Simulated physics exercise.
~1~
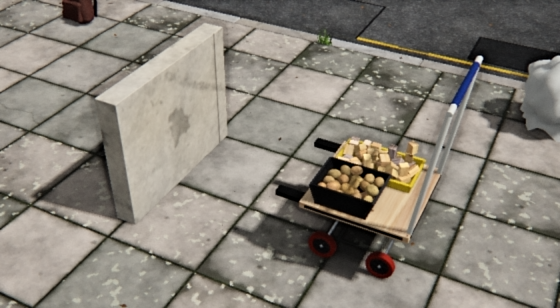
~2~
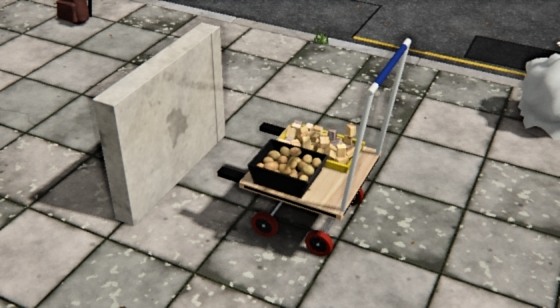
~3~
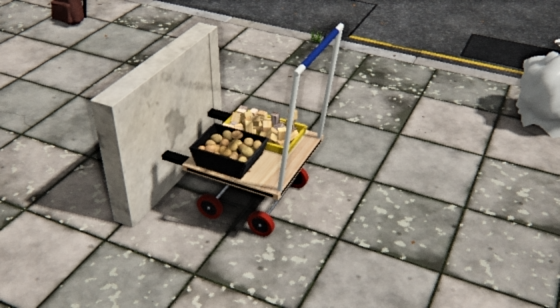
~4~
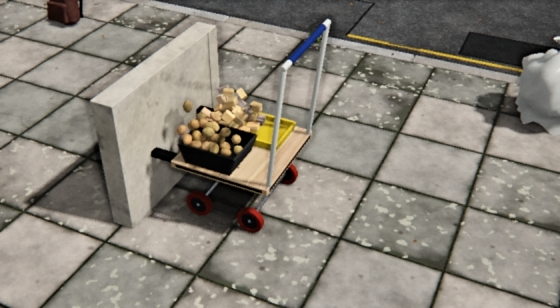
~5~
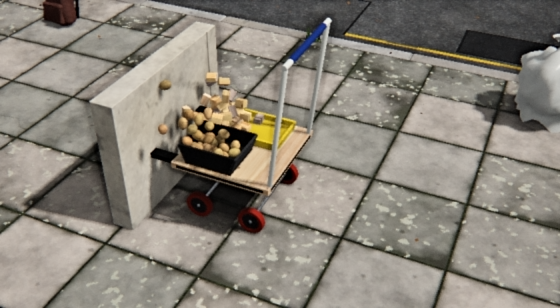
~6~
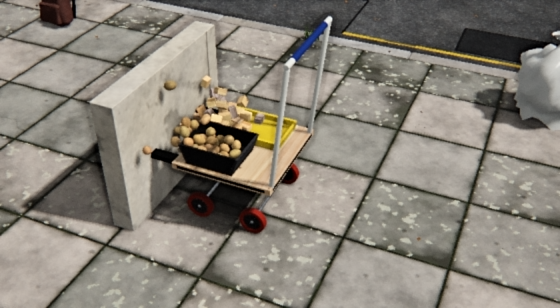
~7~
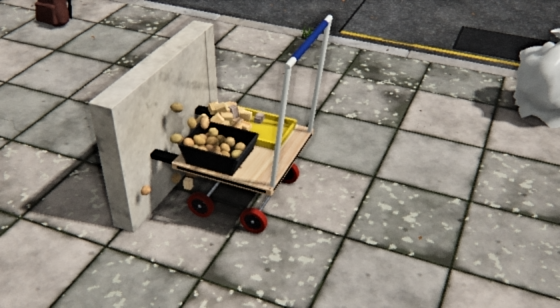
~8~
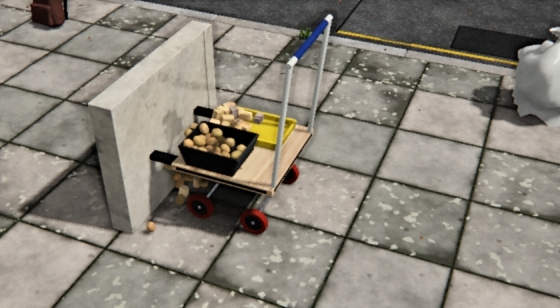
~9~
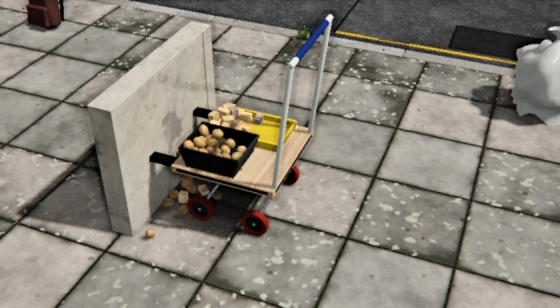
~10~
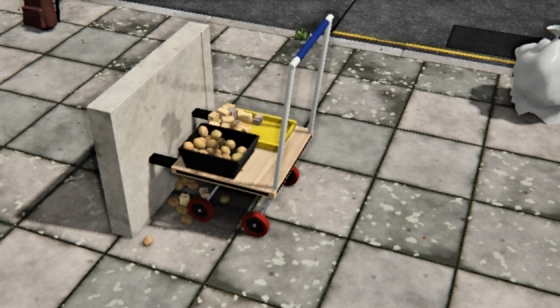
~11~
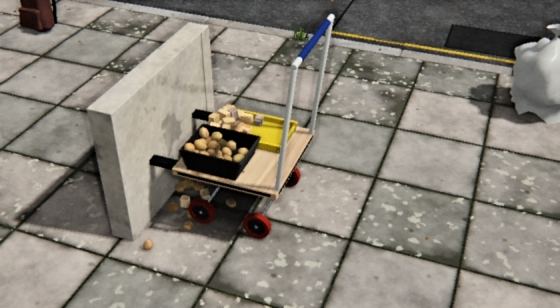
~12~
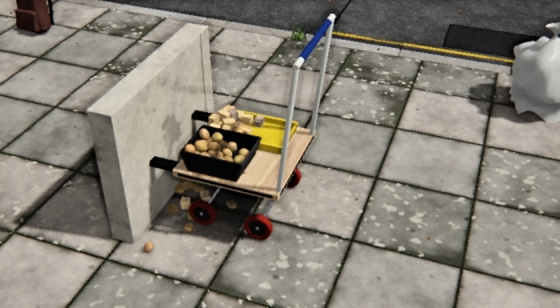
On a paved sidewalk, a trolley carrying a black tote of potatoes and a yellow tote of wooden blocks rolled left into a low wall and stopped dead, flinging some of its load forward, and several pieces ended up on the ground beneath it.
